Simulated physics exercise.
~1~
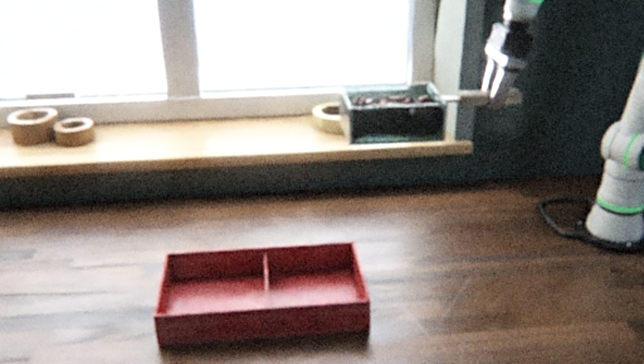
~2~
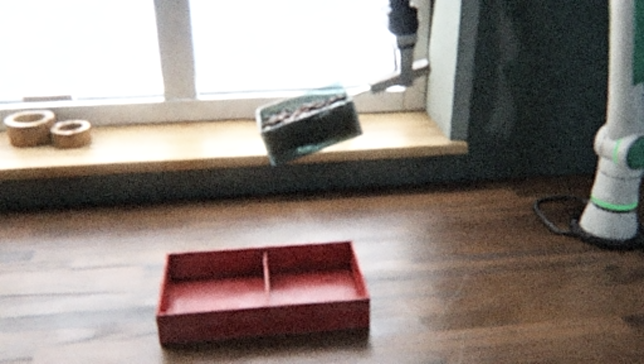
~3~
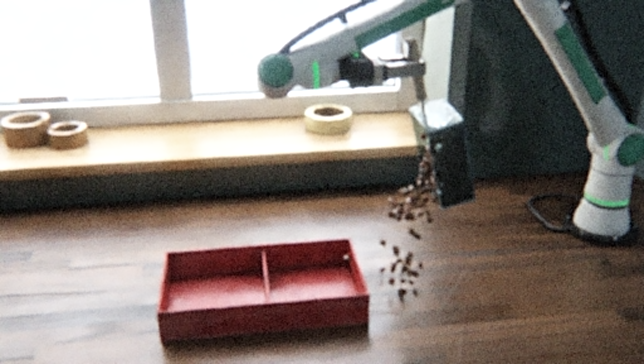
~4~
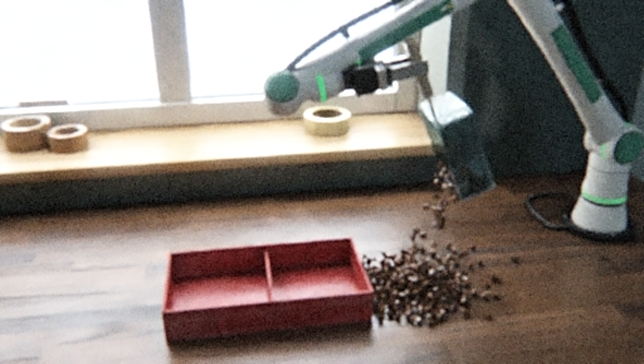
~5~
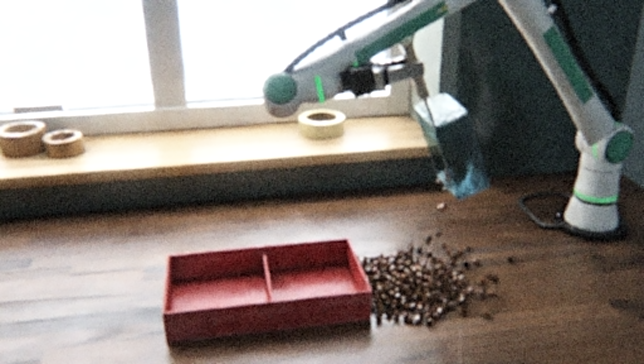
At first, a robot arm grips a clear box of small brown pellets on a windowsill, behind a red tray with a divider on a wooden table. The arm lifts the box off the sill and tips it slightly. It then swings the box to the right and turns it steeply, so pellets pour down beside the tray rather than into it. They spread into a loose heap against the tray's right side as the box tips a little further. Finally, the arm holds the nearly empty box still, with most pellets lying on the table and the tray almost empty.
